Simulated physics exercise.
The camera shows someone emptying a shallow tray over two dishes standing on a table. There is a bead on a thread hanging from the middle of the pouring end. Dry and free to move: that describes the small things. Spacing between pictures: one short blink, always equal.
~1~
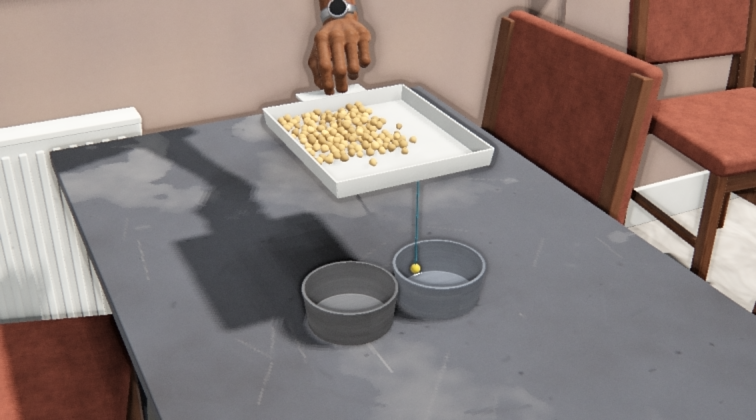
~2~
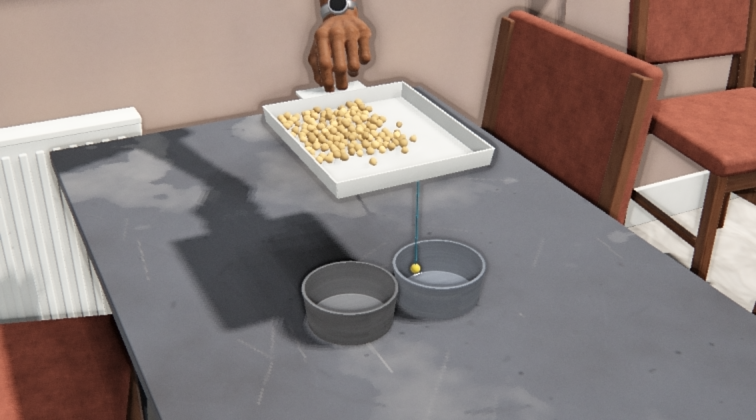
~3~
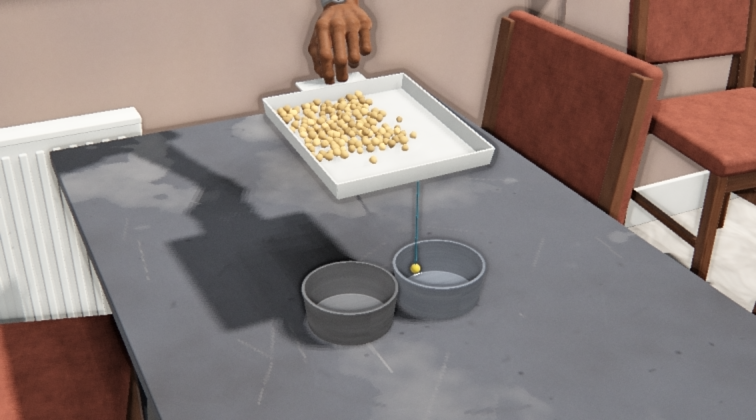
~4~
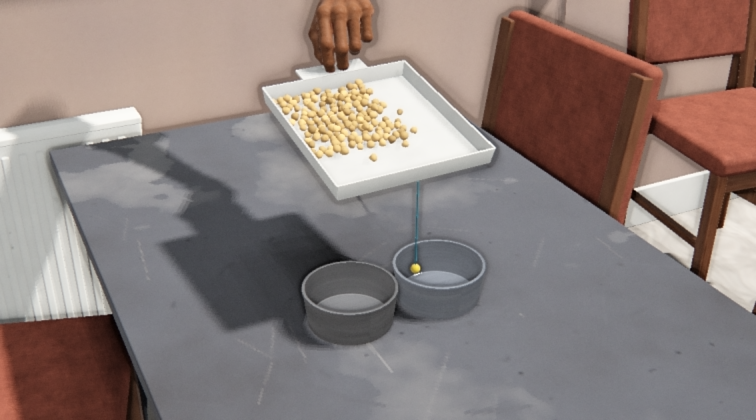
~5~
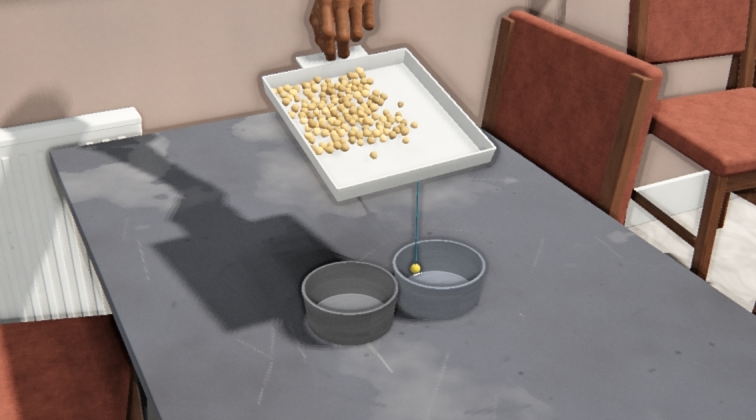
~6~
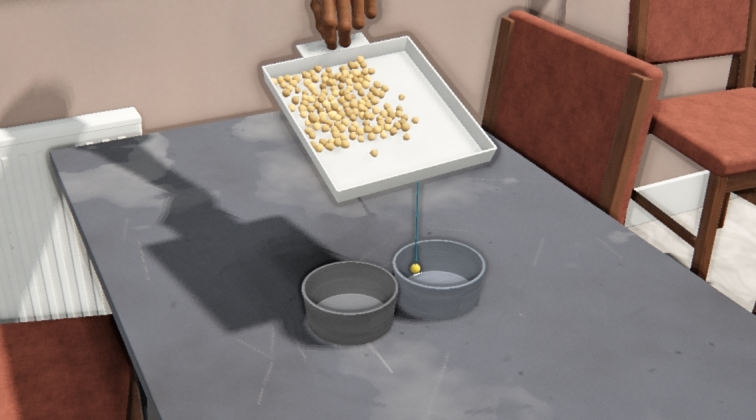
In this clip, a hand holds a shallow white tray of dried chickpeas above two round dishes on a grey table, then gradually raises the tray's far end, increasing its slant, while a yellow bead hangs still on a thread.
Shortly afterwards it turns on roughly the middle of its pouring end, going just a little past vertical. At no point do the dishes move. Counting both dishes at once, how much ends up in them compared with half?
Between them they hold less than half.
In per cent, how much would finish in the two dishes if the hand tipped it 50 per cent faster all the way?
It would be some 20 in a hundred.
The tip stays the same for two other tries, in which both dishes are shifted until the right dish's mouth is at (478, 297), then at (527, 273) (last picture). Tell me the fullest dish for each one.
The dish at left, then the dish at left.
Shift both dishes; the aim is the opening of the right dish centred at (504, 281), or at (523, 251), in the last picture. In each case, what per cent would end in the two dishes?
60 %, then 0 %.
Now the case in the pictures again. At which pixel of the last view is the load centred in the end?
Roughly at pixel (400, 357).
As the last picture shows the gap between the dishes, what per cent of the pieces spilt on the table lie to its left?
It comes to near 40 percent of the spill.
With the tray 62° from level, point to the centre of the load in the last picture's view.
The load is centred around (376, 151).
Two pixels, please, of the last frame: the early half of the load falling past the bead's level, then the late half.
The first part passes (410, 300); everything after passes (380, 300).
Just after the last frame, tray tipped steeply; every one on the tray.
A moment on, tray tipped past a quarter turn; almost all on the tray; about a tenth outside both; just a few in the air.
Further on, tray tipped past a quarter turn; about a tenth in the left dish; the larger part outside both.
When it is over, tray tipped past a quarter turn; about a tenth in the left dish; not one in the right dish; the larger part outside both.
